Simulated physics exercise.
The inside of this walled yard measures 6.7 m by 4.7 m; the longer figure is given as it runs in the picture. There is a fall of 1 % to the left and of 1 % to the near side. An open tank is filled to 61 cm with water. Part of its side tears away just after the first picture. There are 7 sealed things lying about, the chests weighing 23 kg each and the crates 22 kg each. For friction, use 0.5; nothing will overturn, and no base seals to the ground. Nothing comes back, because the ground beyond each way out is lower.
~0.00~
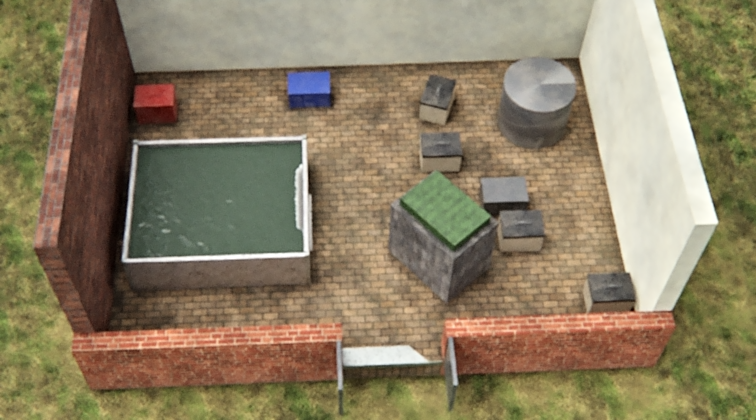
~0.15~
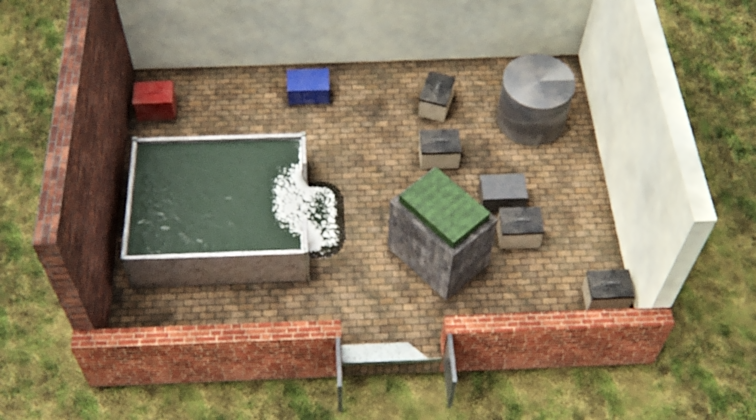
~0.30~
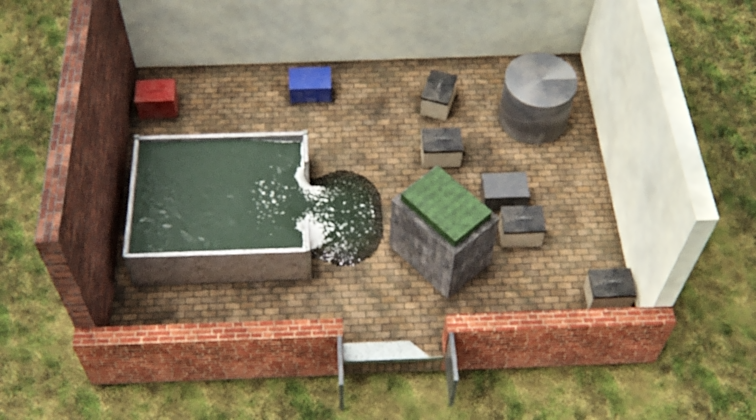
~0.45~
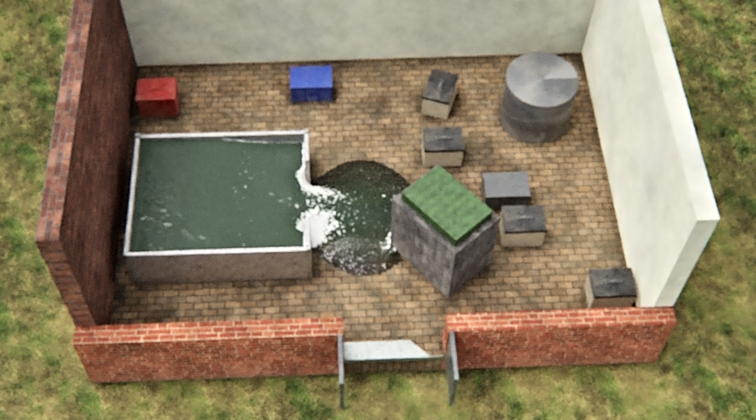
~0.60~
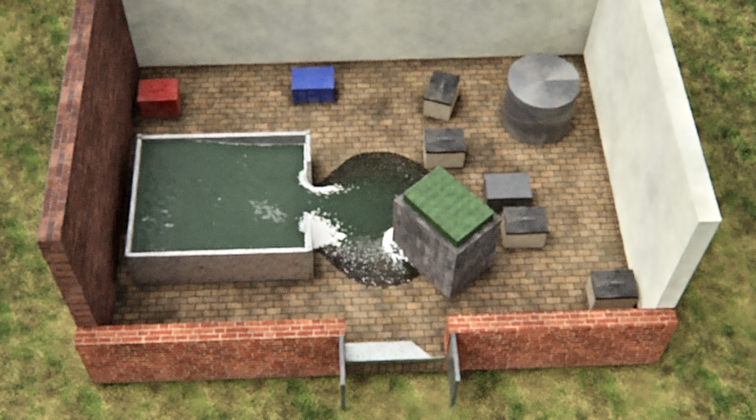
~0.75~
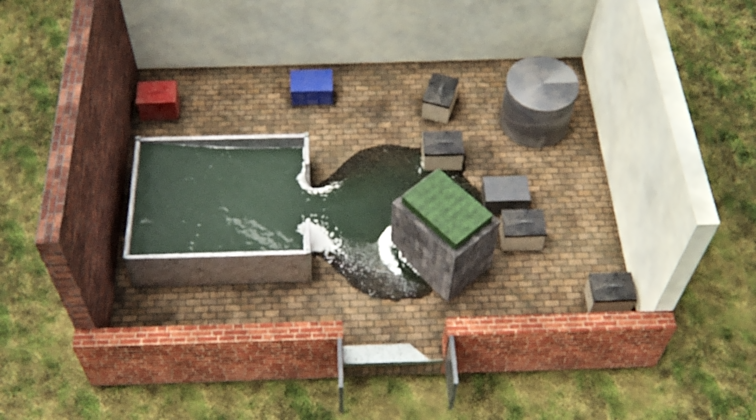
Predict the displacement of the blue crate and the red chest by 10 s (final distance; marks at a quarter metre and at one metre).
As for distance, the blue crate moves only negligibly and the red chest moves only negligibly.
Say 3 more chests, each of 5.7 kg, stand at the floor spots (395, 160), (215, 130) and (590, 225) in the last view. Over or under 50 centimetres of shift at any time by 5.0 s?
First beyond, then within, then beyond.
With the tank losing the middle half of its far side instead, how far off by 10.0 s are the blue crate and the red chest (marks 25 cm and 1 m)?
Log: Blue crate large displacement; red chest small displacement.
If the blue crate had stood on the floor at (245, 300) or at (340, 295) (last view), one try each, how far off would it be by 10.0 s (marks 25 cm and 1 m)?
In that order: It hardly budges; it hardly budges.
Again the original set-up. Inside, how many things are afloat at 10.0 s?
The count is 0.
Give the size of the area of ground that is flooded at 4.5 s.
That flooded area is roughly 22 m2.
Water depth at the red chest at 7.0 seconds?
Depth approx. 5 cm.
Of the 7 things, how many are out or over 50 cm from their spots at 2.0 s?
1.
After 2.0 s the blue crate is near (312, 80), 0.0 m from its start, aground; the red chest is near (157, 92), 0.0 m from its start, aground; 0 of 7 are out; 0 afloat.
After 4.5 s the blue crate is near (312, 80), 0.0 m from its start, aground; the red chest is near (157, 92), 0.0 m from its start, aground; 0 of 7 are out; 2 afloat.
After 7.0 s the blue crate is near (312, 80), 0.0 m from its start, aground; the red chest is near (157, 92), 0.0 m from its start, aground; 0 of 7 are out; 2 afloat.
After 10.0 s the blue crate is near (312, 80), 0.0 m from its start, aground; the red chest is near (157, 92), 0.0 m from its start, aground; 0 of 7 are out; 0 afloat.
